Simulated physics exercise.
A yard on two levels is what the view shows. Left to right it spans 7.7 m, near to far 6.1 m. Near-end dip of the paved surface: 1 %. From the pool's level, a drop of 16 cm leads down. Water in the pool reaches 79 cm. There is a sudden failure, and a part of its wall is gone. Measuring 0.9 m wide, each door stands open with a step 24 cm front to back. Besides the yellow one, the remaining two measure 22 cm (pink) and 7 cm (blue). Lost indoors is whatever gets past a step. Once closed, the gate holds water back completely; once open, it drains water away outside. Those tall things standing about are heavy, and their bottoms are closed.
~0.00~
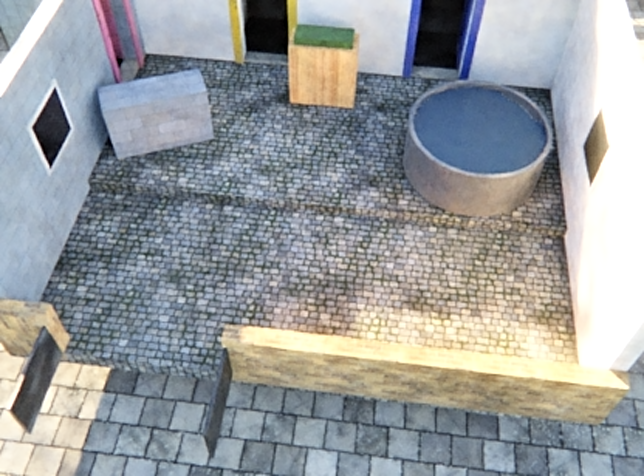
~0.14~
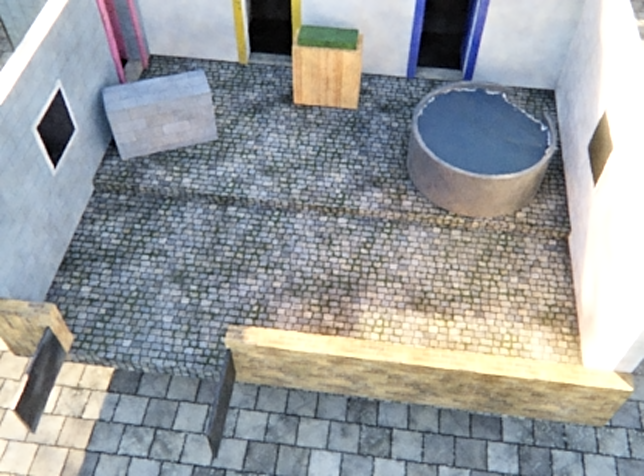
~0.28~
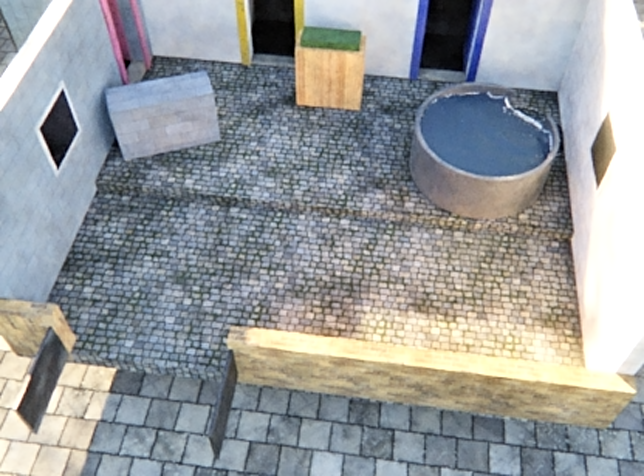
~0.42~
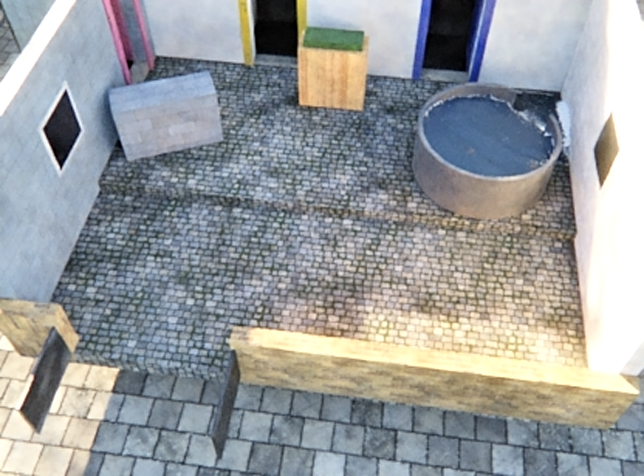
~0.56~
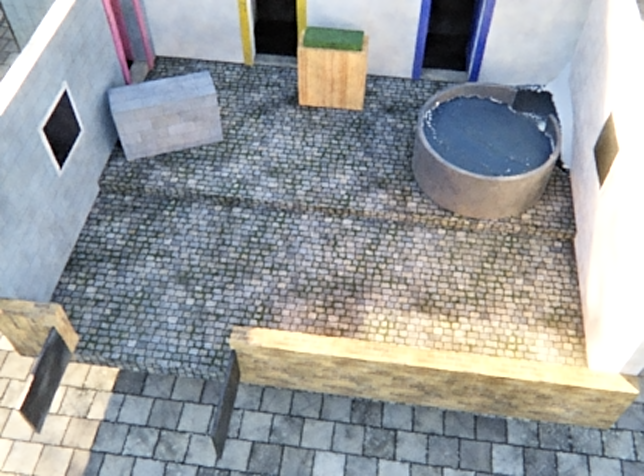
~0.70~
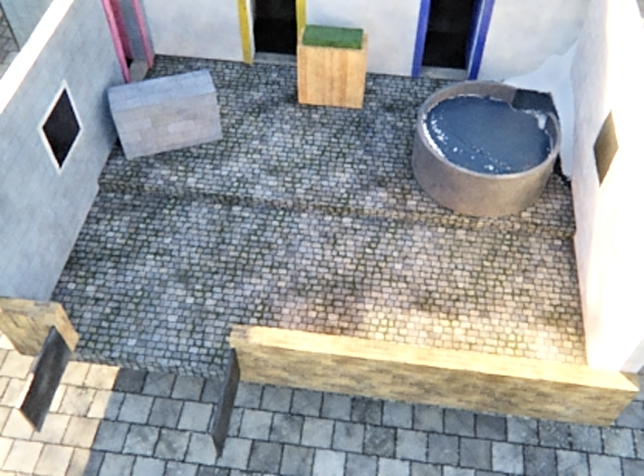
Walled cobbled yard with pink, yellow and blue doorways, a round pool's surface rippling, then water pouring out its far side.
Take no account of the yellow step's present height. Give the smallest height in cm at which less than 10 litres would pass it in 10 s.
Roughly 5.5 cm.
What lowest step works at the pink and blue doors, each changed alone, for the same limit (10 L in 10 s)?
About 11.5 cm at pink and 10.0 cm at blue.
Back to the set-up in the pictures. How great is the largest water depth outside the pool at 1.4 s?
64 cm.
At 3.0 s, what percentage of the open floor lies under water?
I'd say near 35 percent is wet.
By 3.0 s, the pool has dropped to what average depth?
I'd put it at some 39 centimetres on average.
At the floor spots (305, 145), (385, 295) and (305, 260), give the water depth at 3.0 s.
About 4, 0 and 0 cm respectively.
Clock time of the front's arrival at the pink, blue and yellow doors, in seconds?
Pink: 3.2 s; blue: 1.0 s; yellow: 2.2 s.
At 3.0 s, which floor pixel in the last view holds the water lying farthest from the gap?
Around (163, 59).
After 1.4 s water covers 10 % of the floor, deepest (64 cm) near (554, 94); it has not reached the yellow door.
After 3.0 s water covers 35 % of the floor, deepest (39 cm) near (558, 134); 8 cm at the yellow door, 0 litres in over its 6 cm step.
After 10.0 s water covers 95 % of the floor, deepest (13 cm) near (132, 130); 4 cm at the yellow door, 8 litres in over its 6 cm step.
At the yellow door as built, the water arrived by 2.3 s and peaked near 9 cm at 4.8 s.
Run again over the same 10 s with other heights there, 15 litres in over 5 cm, 6 litres over 6.5 cm. The limit of 10 litres is kept from about 5.5 cm up.
